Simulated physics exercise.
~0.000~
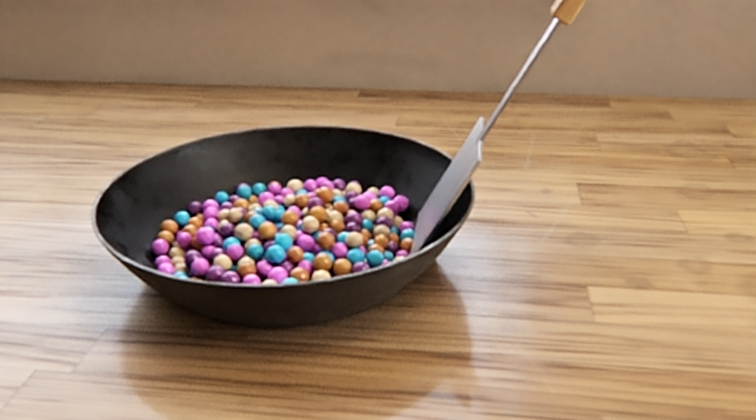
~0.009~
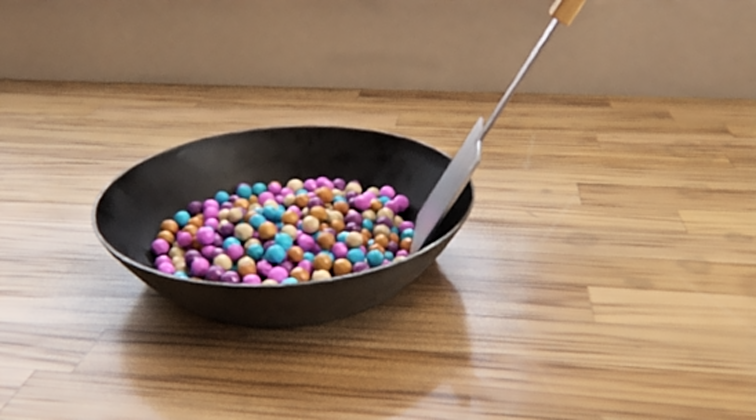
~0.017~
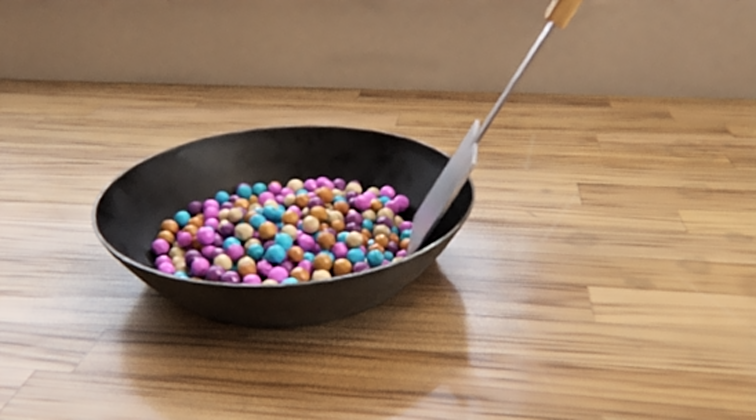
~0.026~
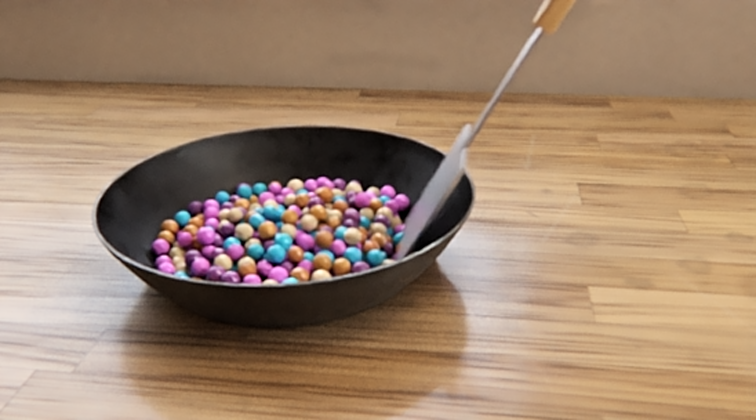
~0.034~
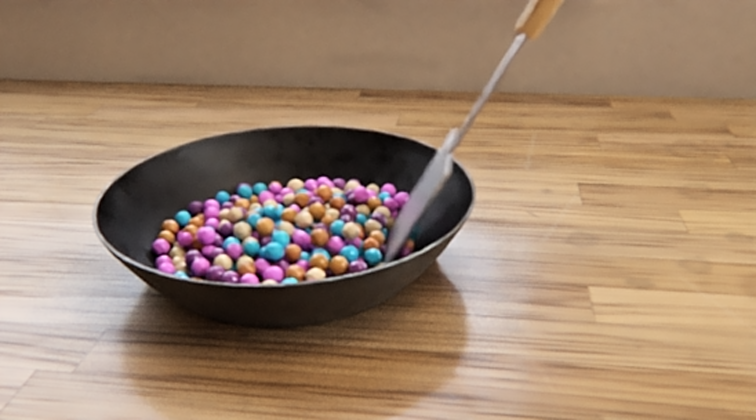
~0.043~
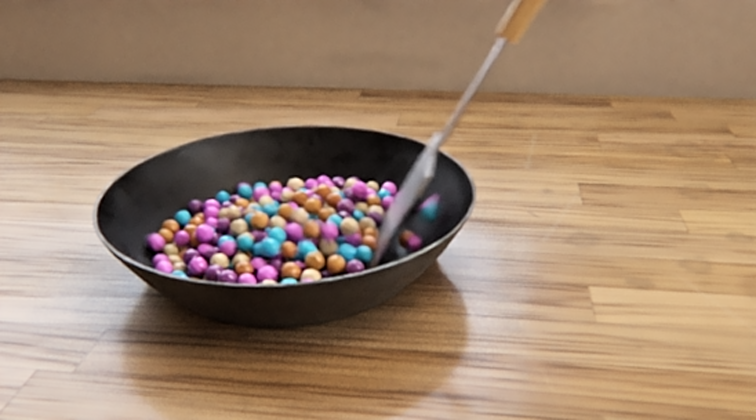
A paddle with a wooden handle rested at the right side of a black frying pan of colourful round sweets, then slid left into them, shifting the nearby ones as a few moved behind its blade.
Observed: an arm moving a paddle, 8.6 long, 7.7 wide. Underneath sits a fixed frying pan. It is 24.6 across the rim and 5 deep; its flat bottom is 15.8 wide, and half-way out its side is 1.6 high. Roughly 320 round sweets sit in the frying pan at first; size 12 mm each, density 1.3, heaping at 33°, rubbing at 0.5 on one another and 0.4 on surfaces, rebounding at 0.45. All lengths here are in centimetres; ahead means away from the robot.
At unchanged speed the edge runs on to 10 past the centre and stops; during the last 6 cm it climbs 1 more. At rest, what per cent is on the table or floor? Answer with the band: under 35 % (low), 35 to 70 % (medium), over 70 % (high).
Medium, 35 to 70 %.
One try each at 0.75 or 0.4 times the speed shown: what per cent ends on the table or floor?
Around 45 per cent and around 35 per cent.
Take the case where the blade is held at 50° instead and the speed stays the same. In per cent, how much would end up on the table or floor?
Result, estimated: 50 %.
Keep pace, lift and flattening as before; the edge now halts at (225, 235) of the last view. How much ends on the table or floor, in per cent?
15 %, roughly.
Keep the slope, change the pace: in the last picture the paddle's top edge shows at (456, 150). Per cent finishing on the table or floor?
Share: Roughly 40 %.
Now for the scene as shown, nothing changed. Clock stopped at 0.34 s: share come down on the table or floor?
10 per cent.
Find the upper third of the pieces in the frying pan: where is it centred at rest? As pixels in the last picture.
I'd put it close to (257, 209).
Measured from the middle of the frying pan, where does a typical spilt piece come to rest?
Some 48 cm.
After 0.08 s, sloping 61°, highest piece 13 above the table; 314 in the frying pan, 2 on the blade or in flight.
After 0.12 s, sloping 61°, highest piece 22 above the table; 313 in the frying pan, 3 on the blade or in flight.
After 0.34 s, sloping 61°, highest piece 43 above the table; 168 in the frying pan, 35 on the table or floor, 113 on the blade or in flight.
After 1.39 s, sloping 61°, highest piece 4 above the table; 168 in the frying pan, 148 on the table or floor.
In the end, 168 in the frying pan, 148 on the table or floor. That is 47 % on the table or floor.
